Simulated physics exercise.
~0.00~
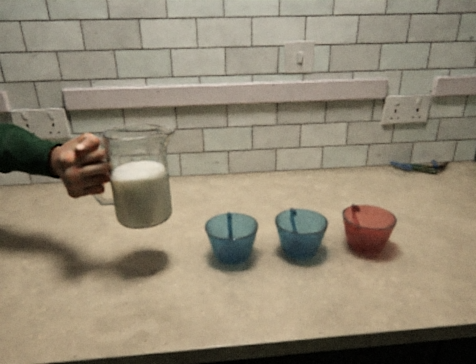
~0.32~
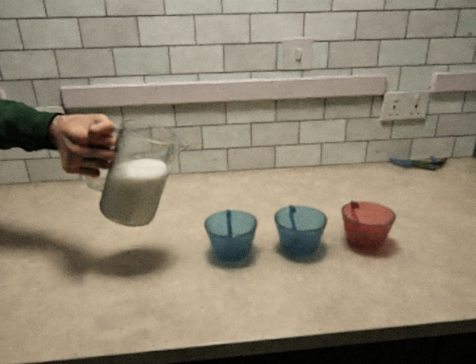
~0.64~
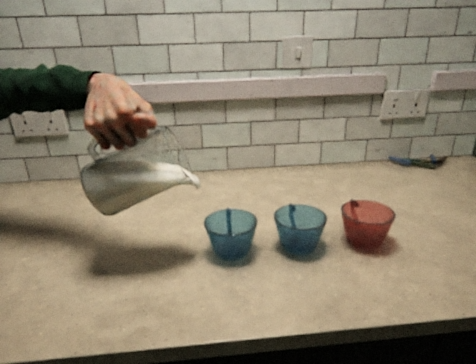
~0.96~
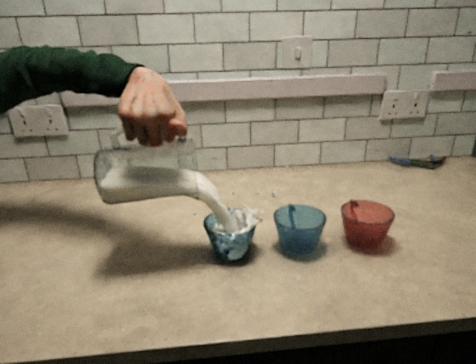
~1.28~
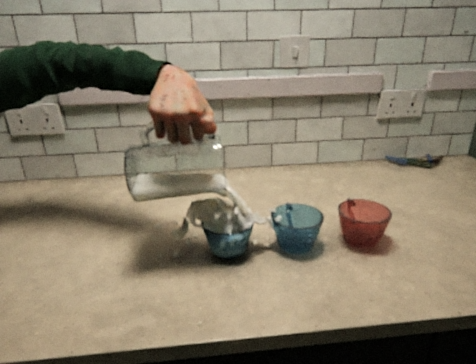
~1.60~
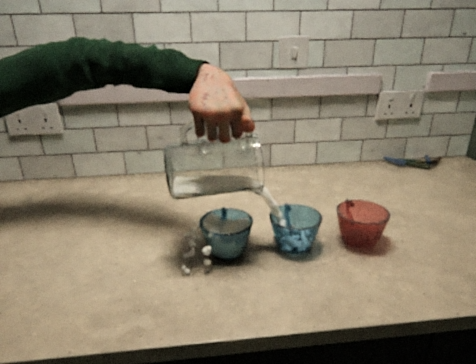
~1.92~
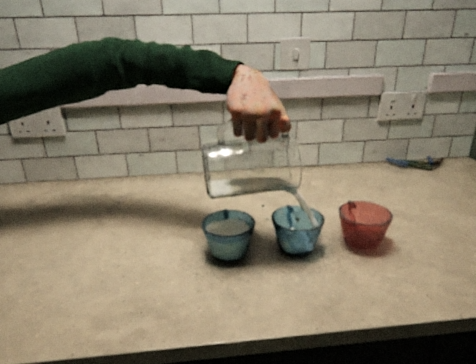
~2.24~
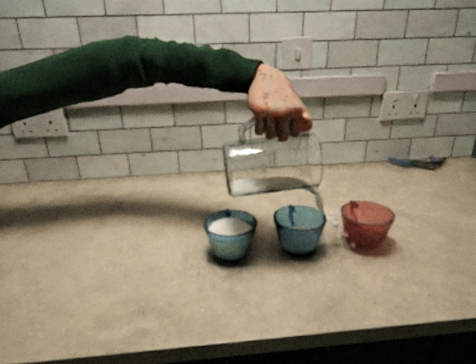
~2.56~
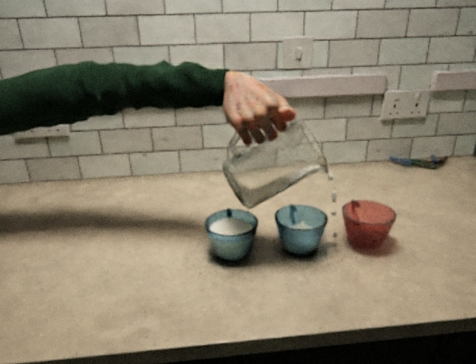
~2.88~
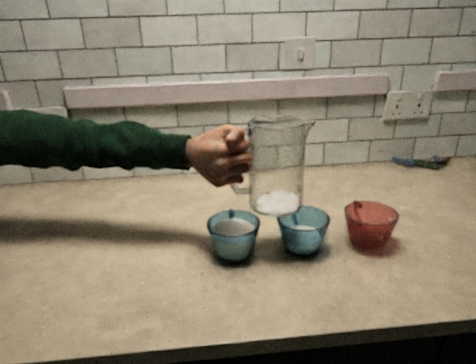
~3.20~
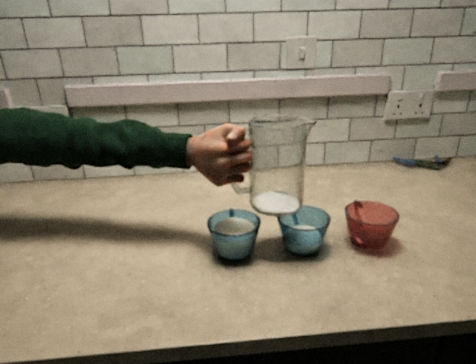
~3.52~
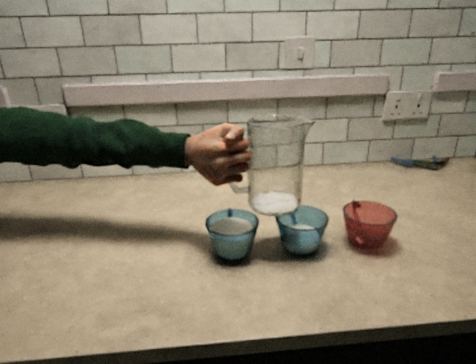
A hand in a dark green sleeve holds a clear pitcher of milk at the left above a pale worktop, seen from the front against a light tiled wall. Two blue cups and a red one stand in a row to its right. The hand tips the pitcher rightwards until milk streams into the left cup, with some splashing around it. Still pouring, it moves right to the middle cup and beyond, the stream thinning. The pitcher then turns upright, holding a little milk, above the blue cups, which contain milk, while the red cup looks nearly empty.
